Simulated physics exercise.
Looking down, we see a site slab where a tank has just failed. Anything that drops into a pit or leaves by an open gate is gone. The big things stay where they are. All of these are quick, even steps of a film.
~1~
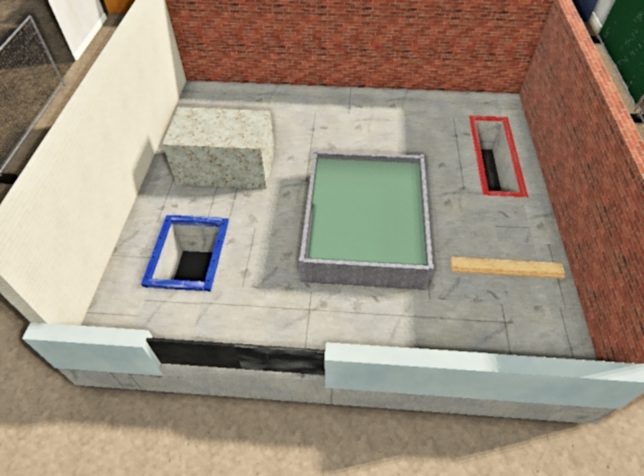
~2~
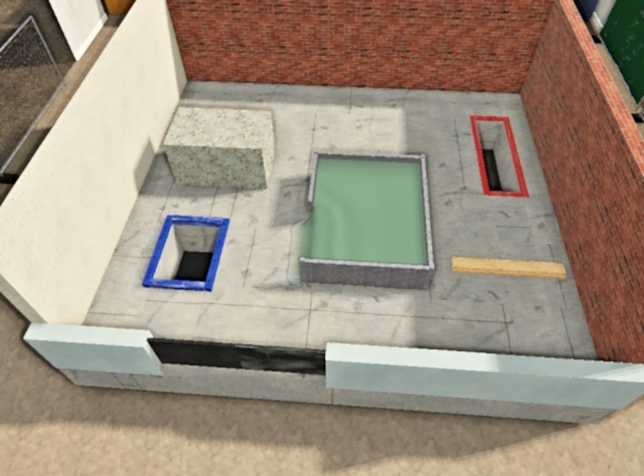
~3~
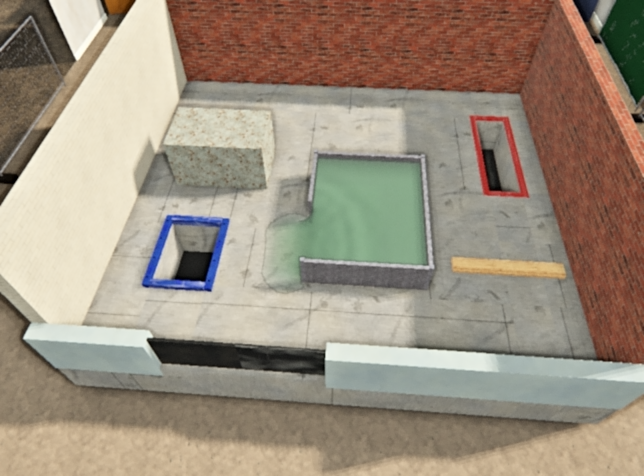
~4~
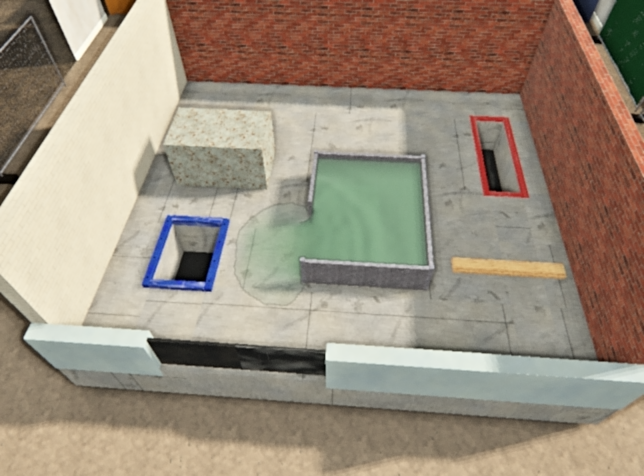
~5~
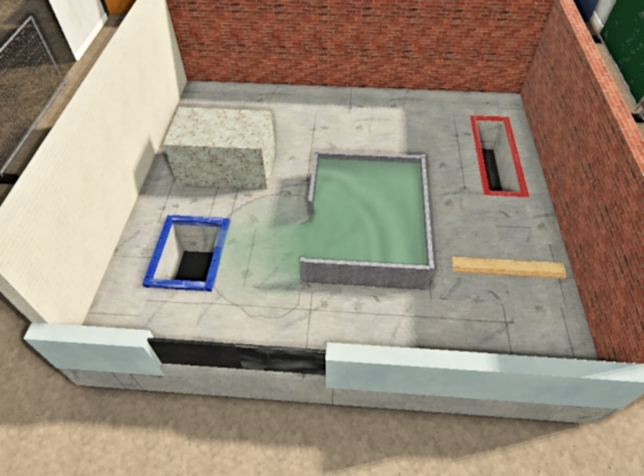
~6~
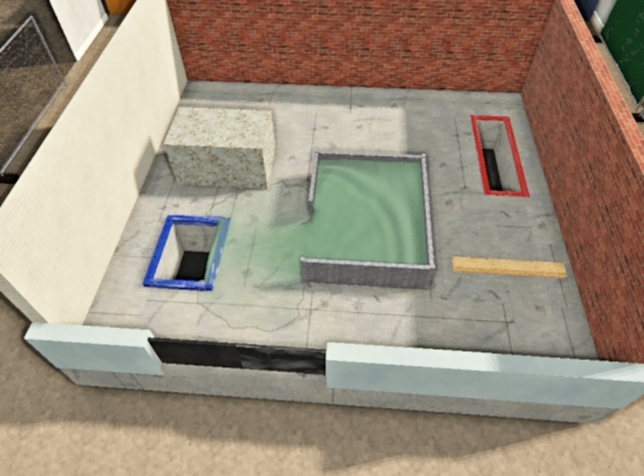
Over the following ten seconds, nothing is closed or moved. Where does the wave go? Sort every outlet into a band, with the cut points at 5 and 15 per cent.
Final shares: The gate under 5 %; the blue pit over 15 %; the red pit under 5 %.
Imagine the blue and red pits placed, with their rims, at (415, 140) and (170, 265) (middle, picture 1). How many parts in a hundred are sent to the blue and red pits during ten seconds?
Per cent, approx.: Blue 0, red 65.
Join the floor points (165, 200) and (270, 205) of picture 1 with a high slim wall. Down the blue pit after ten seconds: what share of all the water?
Blue: 30 %.
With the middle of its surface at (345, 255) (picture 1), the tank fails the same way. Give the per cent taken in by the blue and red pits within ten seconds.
I'd say the blue pit takes 15 % while the red pit takes 2 %.
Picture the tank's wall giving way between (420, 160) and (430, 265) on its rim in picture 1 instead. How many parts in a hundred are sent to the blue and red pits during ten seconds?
In percent: Blue 0, red 45.
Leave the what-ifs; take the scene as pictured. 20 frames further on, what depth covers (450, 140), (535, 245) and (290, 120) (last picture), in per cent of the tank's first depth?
About 0, 0 and 0 per cent.
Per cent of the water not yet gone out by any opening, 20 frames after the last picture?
Roughly 82 per cent.
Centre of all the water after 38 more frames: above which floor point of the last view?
It is near (271, 235).
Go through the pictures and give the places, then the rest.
The first frame shows still water in the water tank at (367, 207).
In the second frame, the front is at (296, 282), out from the gap at (309, 244).
In the third frame, the front is at (270, 280), out from the gap at (309, 245).
In the fourth frame, water pours out at (309, 246) and has run to (245, 230).
In the fifth frame, water pours out at (309, 245) and has run to (217, 277).
In the sixth frame, the front is at (214, 212), out from the gap at (310, 245).
A moment on, water covers 15 % of the floor; the gate 0 %, the blue pit 6 %, the red pit 0 %.
Next, water covers 20 % of the floor; the gate 0 %, the blue pit 12 %, the red pit 0 %.
Then, water covers 25 % of the floor; the gate 0 %, the blue pit 19 %, the red pit 0 %.
Later, water covers 40 % of the floor; the gate 0 %, the blue pit 24 %, the red pit 0 %.
In the end, water covers 65 % of the floor; the gate 0 %, the blue pit 26 %, the red pit 0 %.
